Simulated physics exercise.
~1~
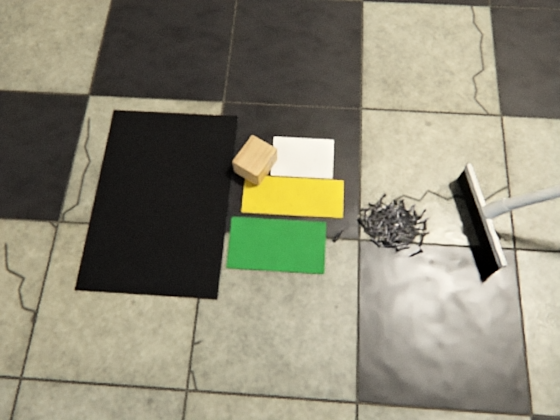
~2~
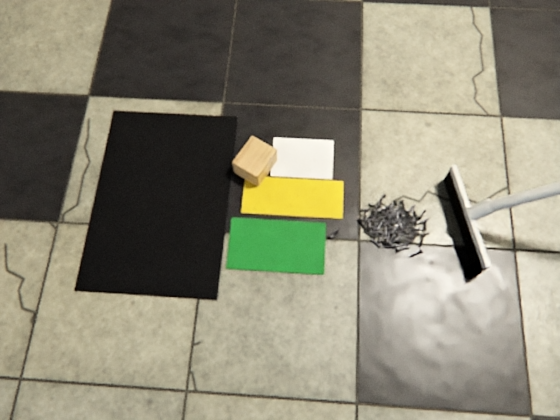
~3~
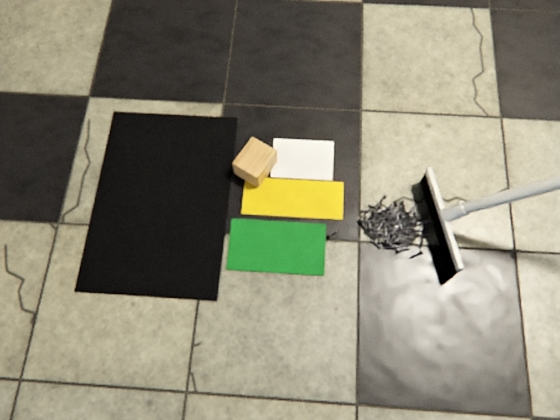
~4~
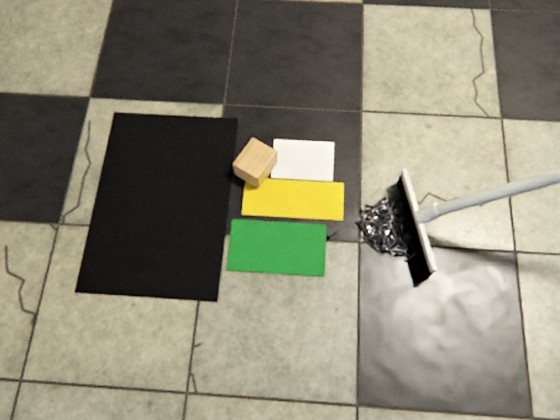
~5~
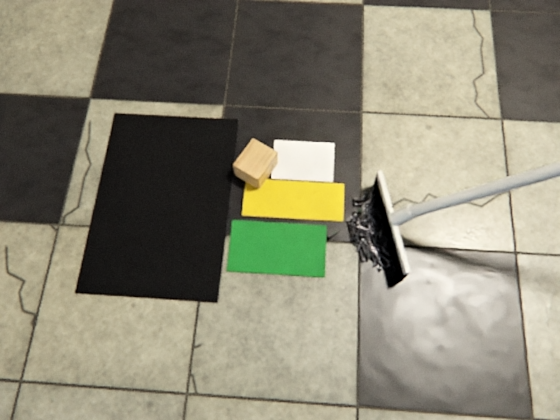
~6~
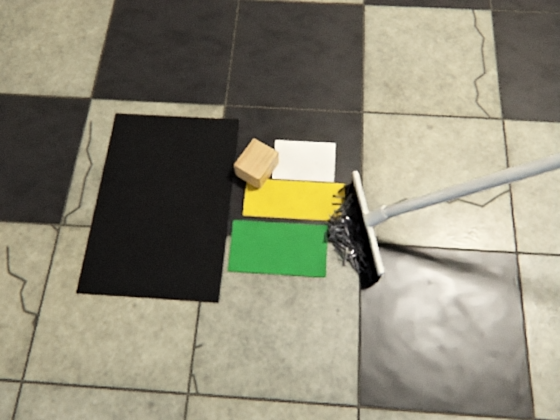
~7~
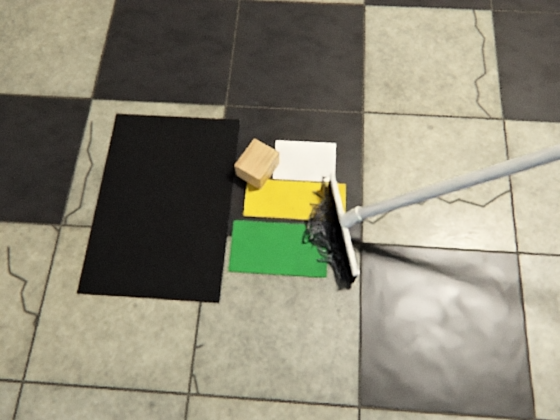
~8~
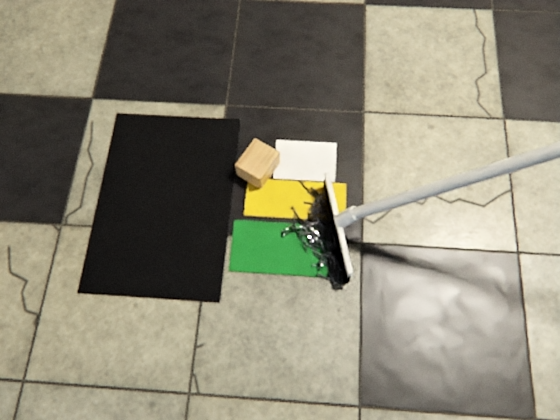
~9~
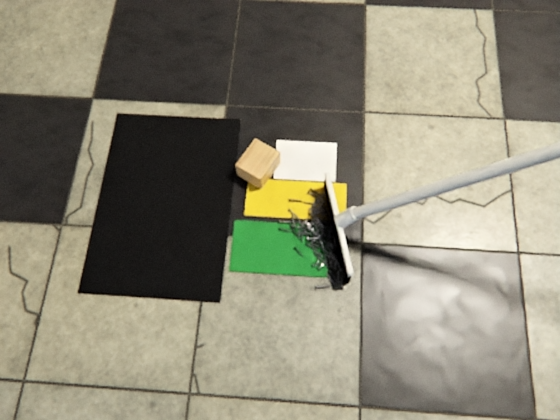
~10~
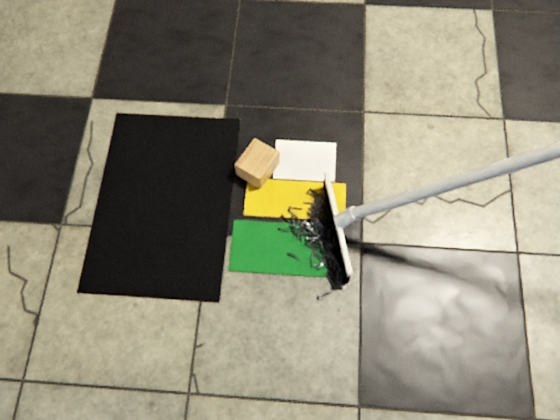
A squeegee pushing a pile of dark metal screws left across a tiled floor, stopping with them scattered over green and yellow sheets.
